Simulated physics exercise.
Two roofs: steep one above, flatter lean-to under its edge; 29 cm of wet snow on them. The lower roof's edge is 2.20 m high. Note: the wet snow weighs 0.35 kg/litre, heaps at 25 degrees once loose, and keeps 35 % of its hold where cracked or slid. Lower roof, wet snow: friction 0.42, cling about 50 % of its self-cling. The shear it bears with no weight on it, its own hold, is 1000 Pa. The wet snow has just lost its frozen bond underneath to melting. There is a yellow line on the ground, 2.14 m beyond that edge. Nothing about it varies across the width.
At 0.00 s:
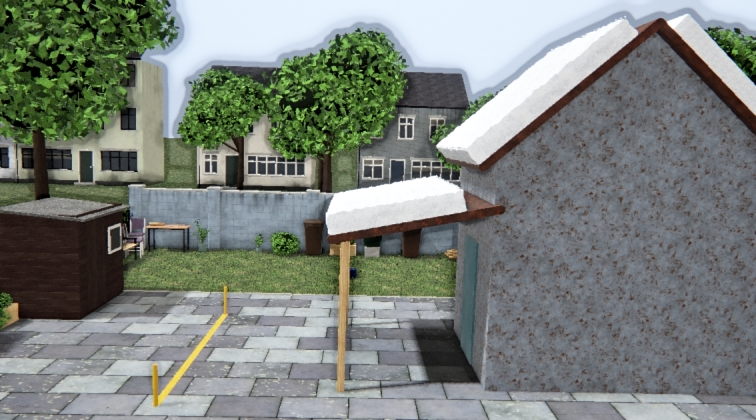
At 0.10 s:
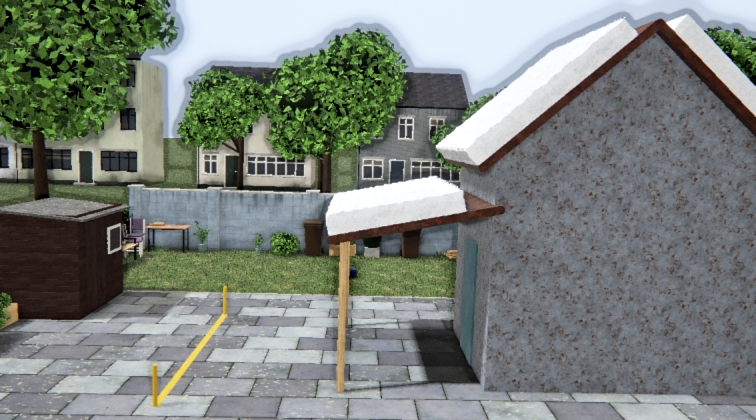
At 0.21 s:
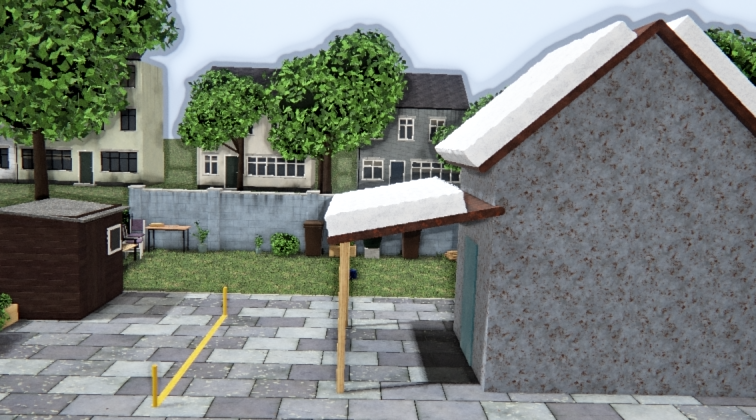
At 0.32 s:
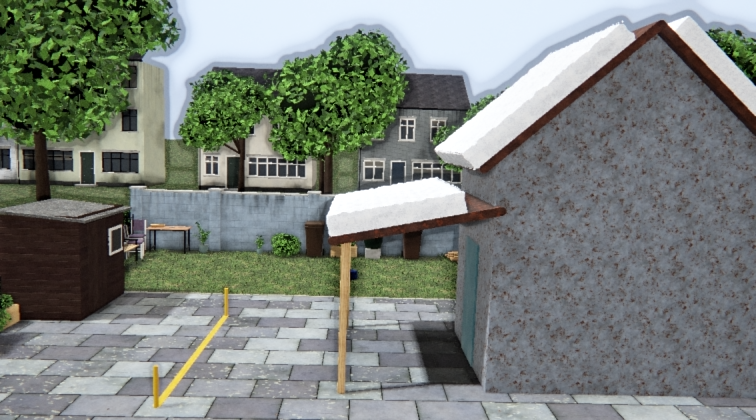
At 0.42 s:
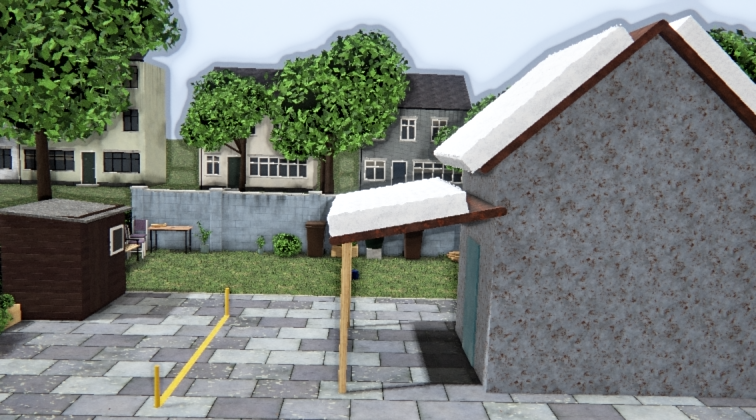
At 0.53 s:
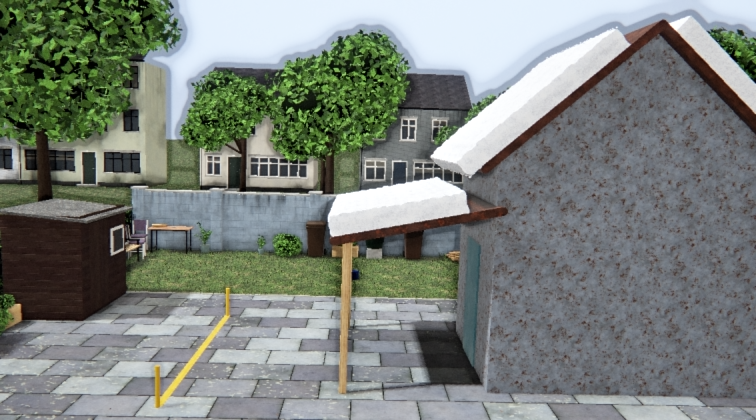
A thick white slab of snow on the steep upper roof of the grey, brown-flecked building at right creeps slightly down the left slope, its lower end edging just past the eave in one piece. Below it, snow rests apparently still on a flatter lean-to with a wooden post, beside paving marked by a yellow line. Seen from a raised, nearly steady view, the yard also holds a dark shed, grass, a wall, trees and houses.
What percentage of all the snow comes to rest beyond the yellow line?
About 0 %.
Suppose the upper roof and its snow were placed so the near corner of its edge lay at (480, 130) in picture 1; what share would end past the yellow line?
I'd put it at close to 0 percent.
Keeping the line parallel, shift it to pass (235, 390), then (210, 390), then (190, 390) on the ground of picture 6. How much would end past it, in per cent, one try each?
First try 0 per cent, second 0 per cent, third 0 per cent.
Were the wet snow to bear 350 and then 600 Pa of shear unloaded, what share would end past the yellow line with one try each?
Respectively, close to 0 % and close to 0 %.
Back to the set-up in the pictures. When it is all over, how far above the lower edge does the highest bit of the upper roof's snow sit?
2.0 m, give or take.
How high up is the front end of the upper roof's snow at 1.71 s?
2.8 m, roughly.
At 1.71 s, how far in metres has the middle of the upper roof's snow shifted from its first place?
Some 1.4 m.
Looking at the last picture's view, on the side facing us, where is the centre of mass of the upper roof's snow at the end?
Look near (472, 157) in the final picture.
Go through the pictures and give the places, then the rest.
The first picture shows front end of the wet snow at (477, 163).
The second picture shows front end of the wet snow at (478, 138), its middle shifted 7 mm.
The third picture shows front end of the wet snow at (477, 142), its middle shifted 2.8 cm, 1 % of it past the upper edge, in one piece.
The fourth picture shows front end of the wet snow at (476, 145), its middle shifted 6.3 cm, 2 % of it past the upper edge, in one piece.
The fifth picture shows front end of the wet snow at (473, 148), its middle shifted 12 cm, 4 % of it past the upper edge, in one piece.
The sixth picture shows front end of the wet snow at (468, 158), its middle shifted 19 cm, 7 % of it past the upper edge, in one piece.
By 1.07 s, none is below the lower edge and 0 % is past the line.
By 1.71 s, none is below the lower edge and 0 % is past the line.
By 2.36 s, none is below the lower edge and 0 % is past the line.
By 3.00 s, none is below the lower edge and 0 % is past the line.
By 4.60 s, at the end, none is below the lower edge and 0 % is past the line.
